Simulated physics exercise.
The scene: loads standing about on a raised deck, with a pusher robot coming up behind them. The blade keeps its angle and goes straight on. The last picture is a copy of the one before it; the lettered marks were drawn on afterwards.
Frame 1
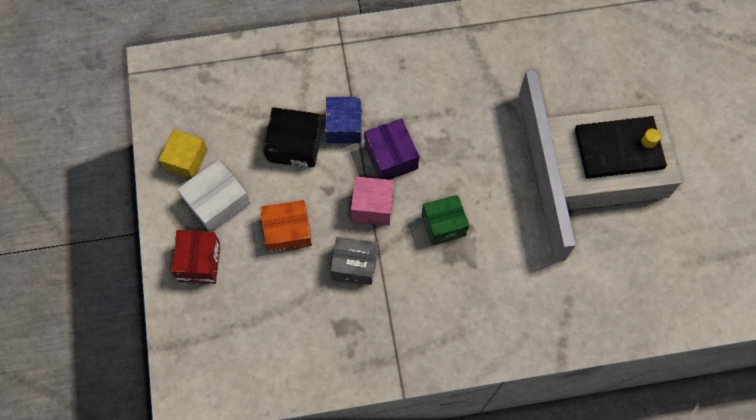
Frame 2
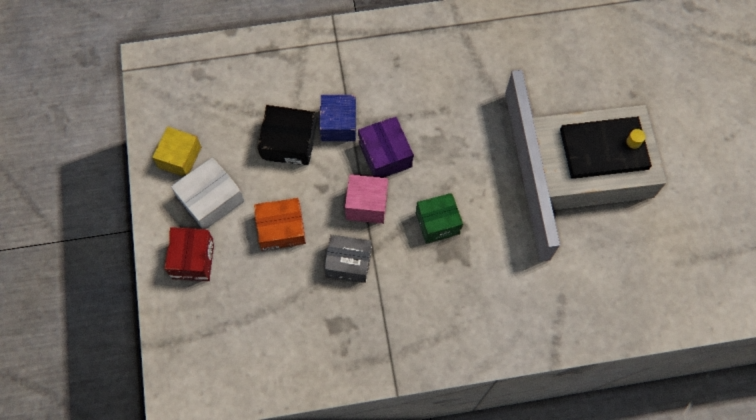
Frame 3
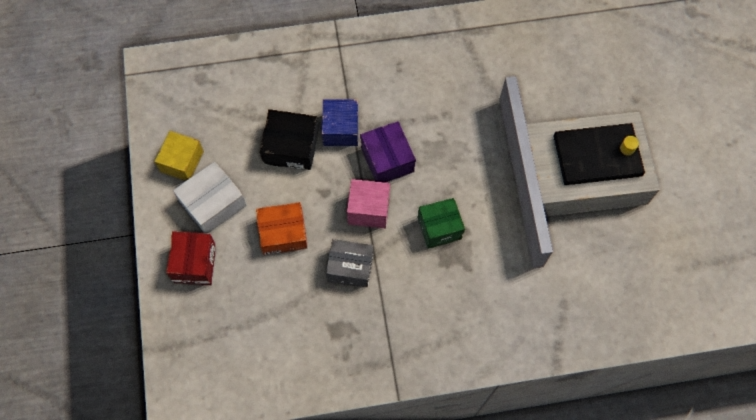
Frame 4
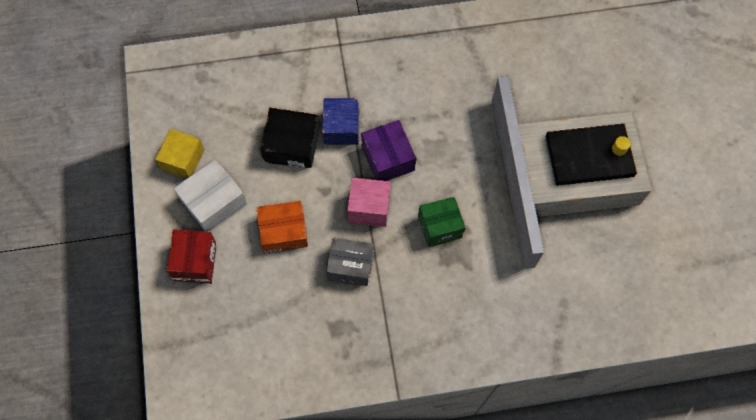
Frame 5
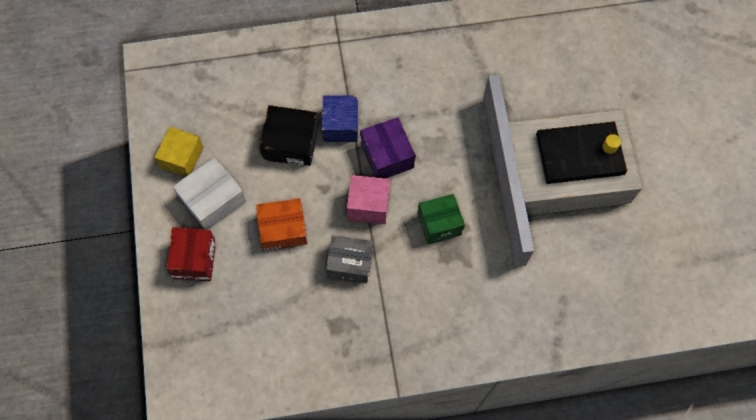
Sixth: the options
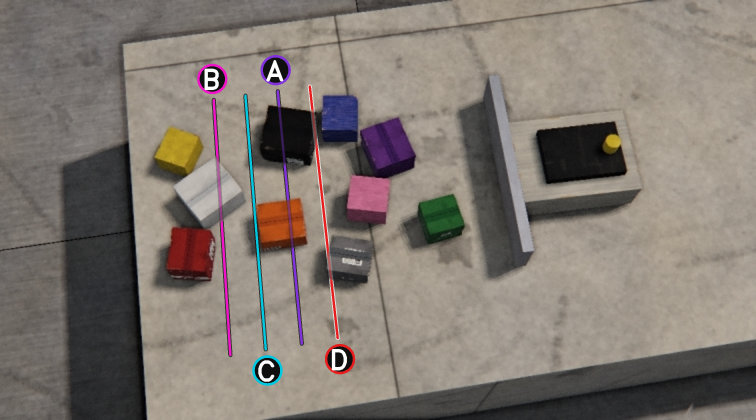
On a raised concrete deck, a flat-bladed pusher robot creeping left towards a scattered group of coloured boxes, which stay still.
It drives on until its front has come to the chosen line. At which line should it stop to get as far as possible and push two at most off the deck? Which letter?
As far as mark B.
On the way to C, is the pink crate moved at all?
Yes.
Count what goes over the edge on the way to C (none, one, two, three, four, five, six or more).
In all, none.
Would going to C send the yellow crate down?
No.
On the marked copy, A at (289, 211); B at (222, 221); C at (255, 216); D at (323, 206).
Following B. Soon after the start, robot (472, 168); blue crate (336, 118); green parcel (387, 228).
Later, robot (368, 183); black box (226, 140); orange box (241, 231).
In the end, robot (287, 195); red parcel over the edge; yellow crate over the edge; two fallen.
As for the rest, A is within the limit but short; C is within the limit but short; D is within the limit but short.
